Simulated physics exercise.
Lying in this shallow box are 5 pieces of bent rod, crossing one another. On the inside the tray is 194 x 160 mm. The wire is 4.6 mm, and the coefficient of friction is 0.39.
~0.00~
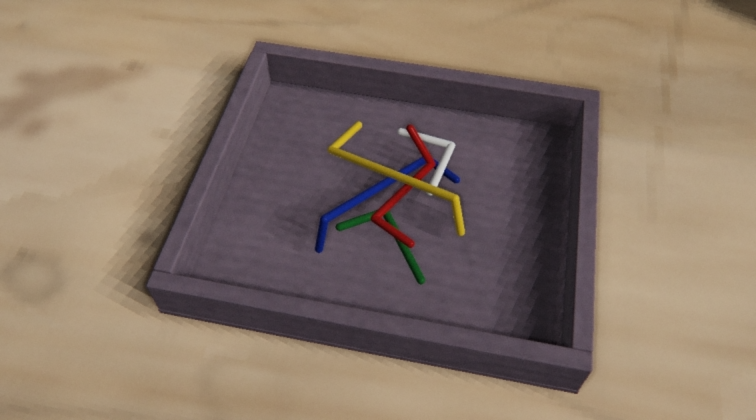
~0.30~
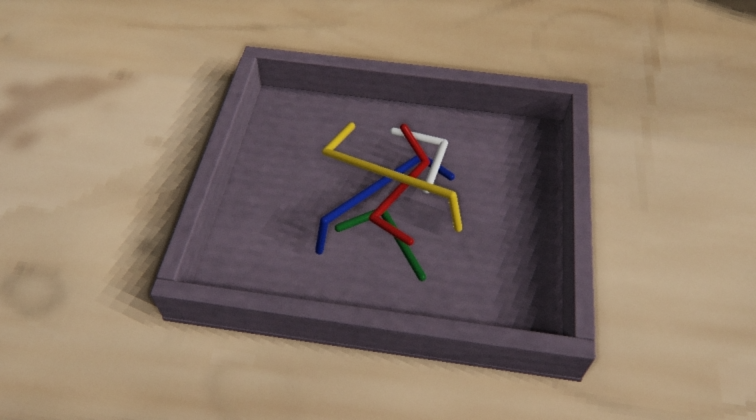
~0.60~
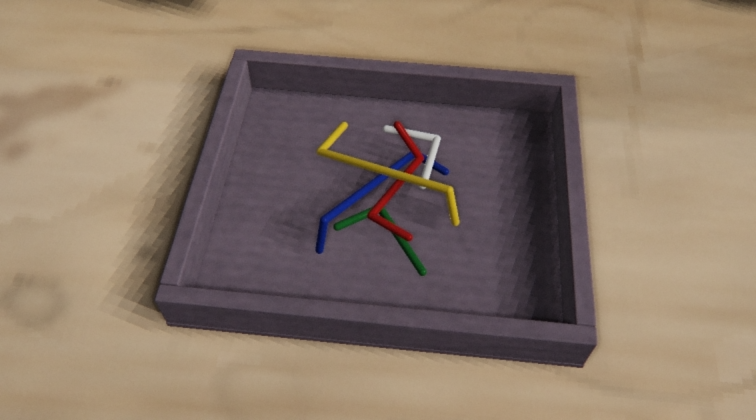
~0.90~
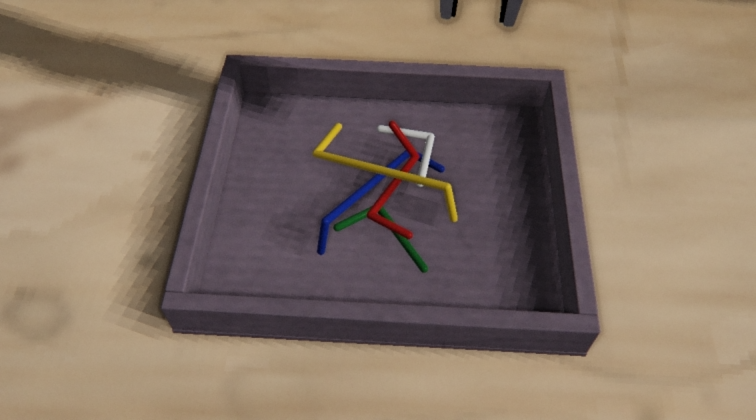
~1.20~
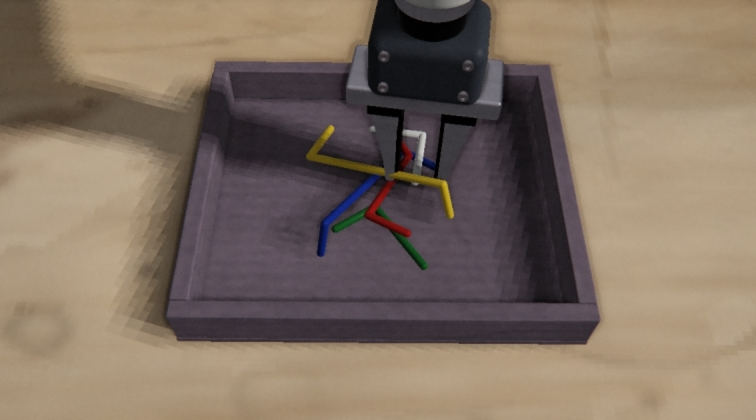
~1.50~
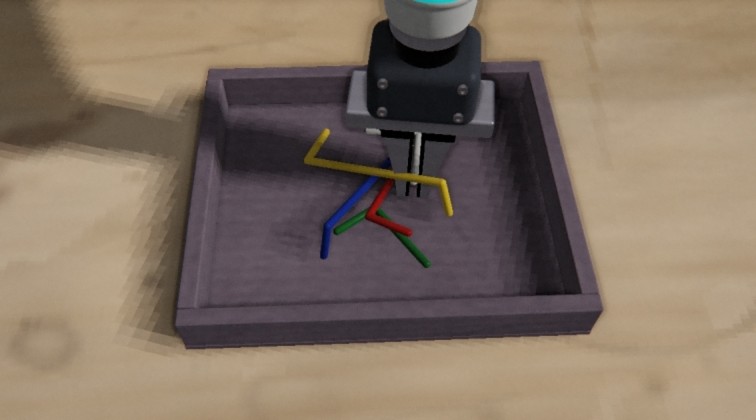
The clip opens on a shallow gray tray holding five bent rods, yellow, white, red, blue and green, crossing one another, as the view shifts slightly. Gripper fingers appear at the top edge, then a robotic gripper lowers into the tray and closes its fingers on the white rod.
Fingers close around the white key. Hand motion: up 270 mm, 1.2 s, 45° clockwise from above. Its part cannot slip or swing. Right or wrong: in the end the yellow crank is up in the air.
Wrong.
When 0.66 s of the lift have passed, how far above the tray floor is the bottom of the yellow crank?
About 0 mm up.
After 1.86 s, lowest point more than 20 mm over the tray floor, white key 58 mm.
After 2.16 s, lowest point more than 20 mm over the tray floor, white key 158 mm.
After 2.70 s, lowest point more than 20 mm over the tray floor, white key 272 mm.
At rest, hanging white key 272 mm; the other 4 are down.
